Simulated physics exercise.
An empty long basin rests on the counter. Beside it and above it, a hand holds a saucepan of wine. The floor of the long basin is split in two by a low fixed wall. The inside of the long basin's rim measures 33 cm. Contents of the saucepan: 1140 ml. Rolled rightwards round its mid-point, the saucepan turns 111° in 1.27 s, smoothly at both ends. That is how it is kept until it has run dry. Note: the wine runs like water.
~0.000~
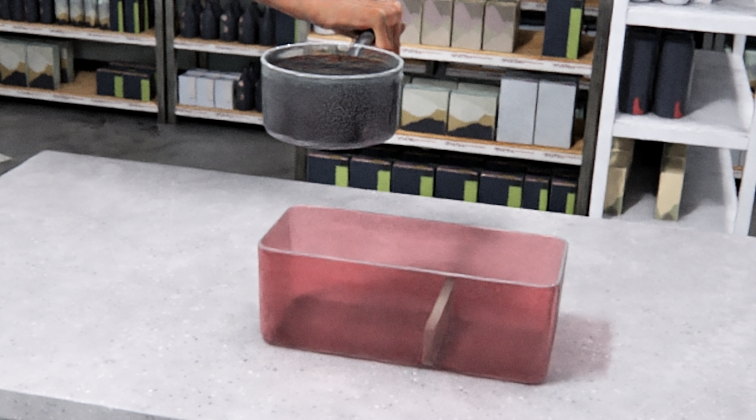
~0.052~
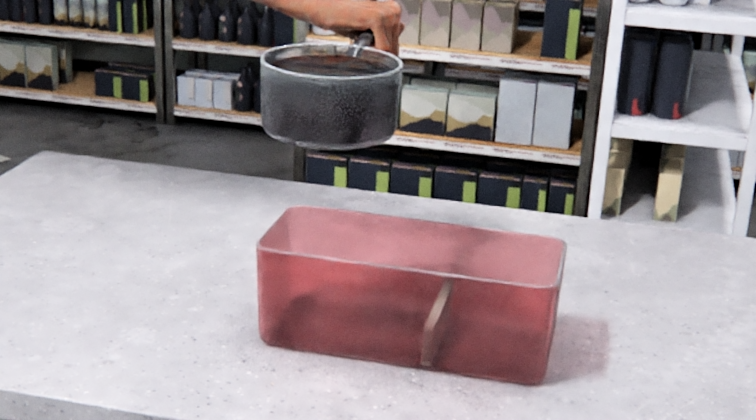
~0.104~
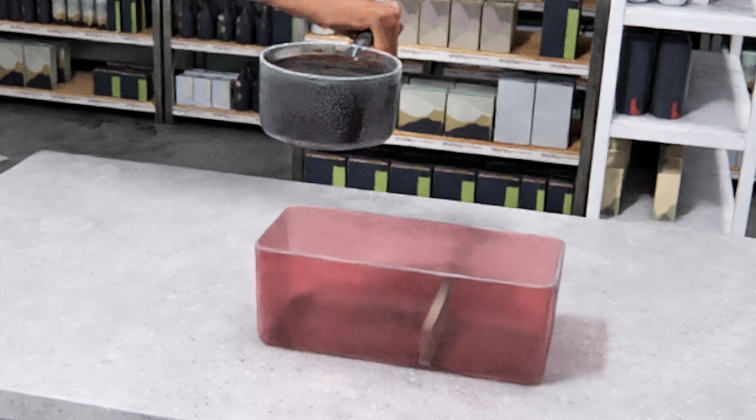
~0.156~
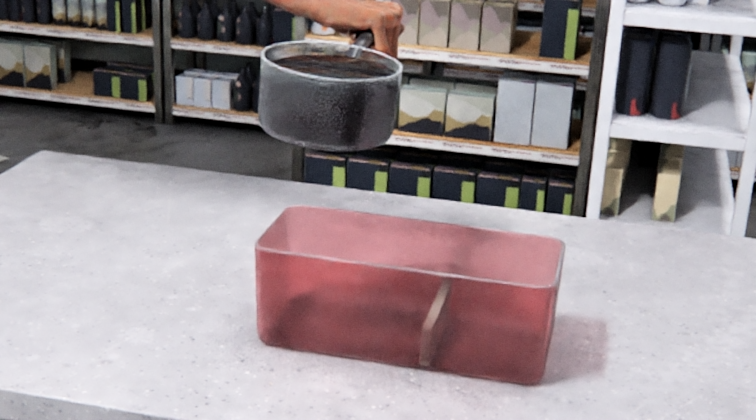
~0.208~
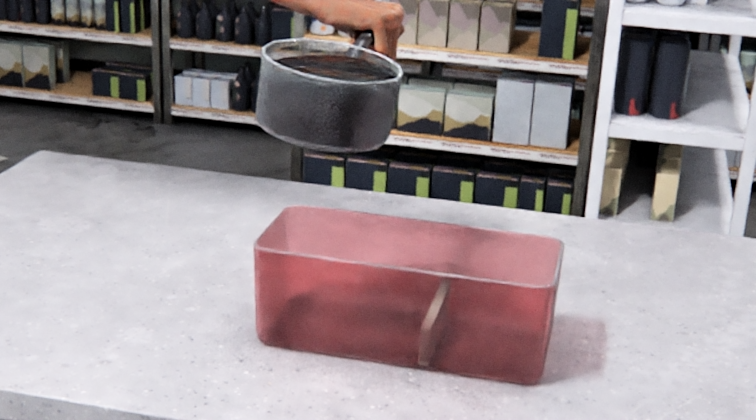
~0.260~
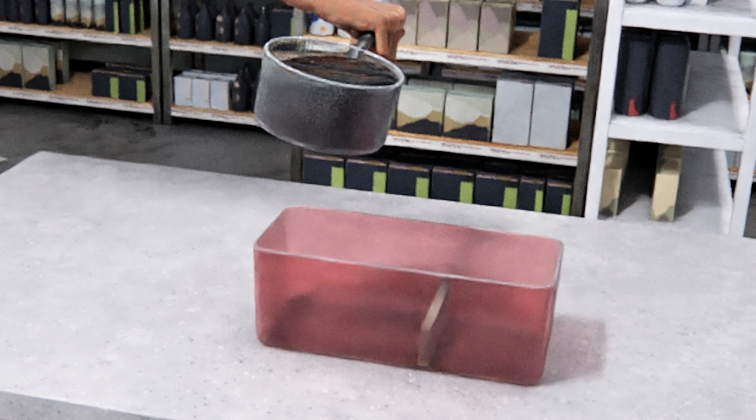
A hand at the top of the view holds a glassy, grey-rimmed saucepan of dark liquid, at first level and nearly still, then tilting it slightly rightwards, its right side dipping a little. Below it, on a pale speckled counter seen from slightly above, sits an empty, translucent red long basin with a low brownish divider inside. Behind, shelves hold dark, white and green-marked packages, and the camera stays still.
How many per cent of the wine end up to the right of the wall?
About 61 per cent.
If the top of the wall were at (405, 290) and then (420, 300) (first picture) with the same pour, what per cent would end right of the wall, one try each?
I'd say 85 percent on the first go, 70 percent on the next.
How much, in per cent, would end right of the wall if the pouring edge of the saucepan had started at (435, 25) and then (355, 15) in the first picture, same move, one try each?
About 70 %, then about 35 %.
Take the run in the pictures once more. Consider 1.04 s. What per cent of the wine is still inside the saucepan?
Some 9 per cent.
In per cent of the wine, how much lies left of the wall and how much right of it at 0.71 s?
Left: Around 2. Right: Around 12.
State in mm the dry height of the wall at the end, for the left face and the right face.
Left: Roughly 28 mm; right: Roughly 4 mm.
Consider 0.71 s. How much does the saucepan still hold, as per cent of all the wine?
Near 54 in a hundred.
By 0.71 s the tilt is 66° and 54 per cent is still to pour, 2 is left of the wall and 12 right of it.
By 1.04 s the tilt is 103° and 9 per cent is still to pour, 19 is left of the wall and 63 right of it.
By 1.39 s the tilt is 111° and 0 per cent is still to pour, 36 is left of the wall and 62 right of it.
By 1.77 s the tilt is 111° and 0 per cent is still to pour, 39 is left of the wall and 61 right of it.
At rest 39 per cent lies left of the wall, 61 right of it and 1 outside.
